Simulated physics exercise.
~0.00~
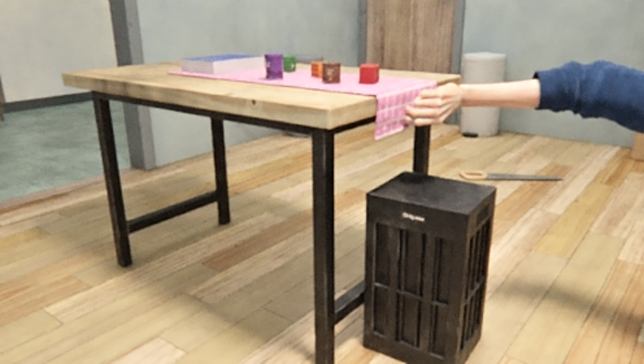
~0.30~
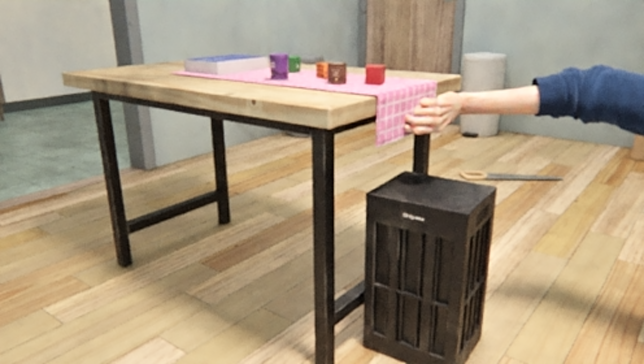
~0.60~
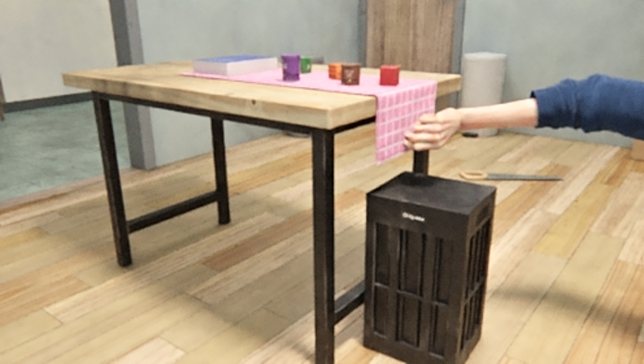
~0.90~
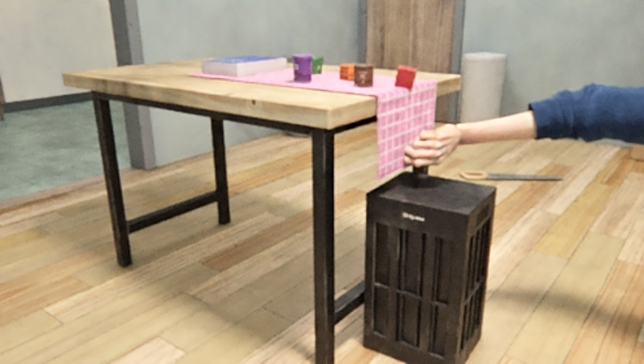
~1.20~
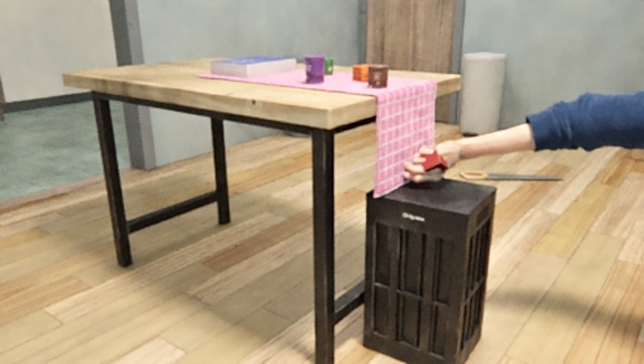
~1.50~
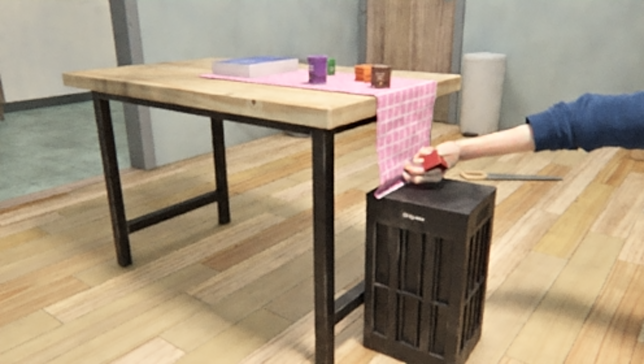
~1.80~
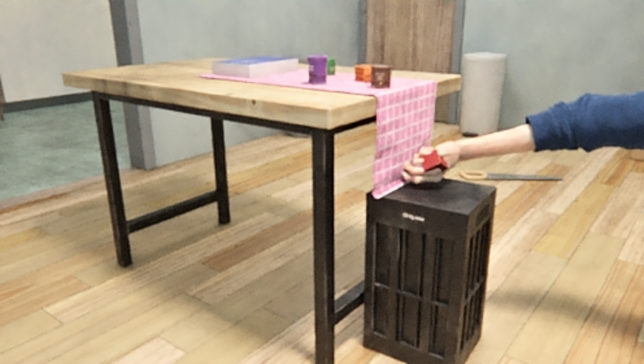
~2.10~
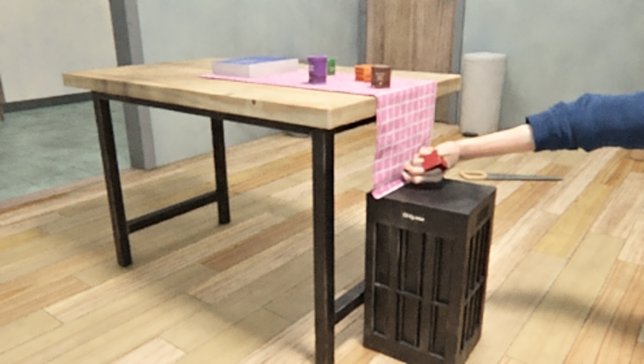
A hand in a dark blue sleeve reaches in from the right and grips the end of a pink checked cloth on a wooden workbench with black legs, seen from a fixed view in a room with a plank floor. A blue book, a purple can, a small green item, an orange cube, a brown pot and a red cube sit on top. The hand pulls the hem down toward a black crate, and the small things slide right. The red cube tips over the edge and drops to the hand at the crate. The rest stay on the workbench, motionless, as the hand keeps hold.
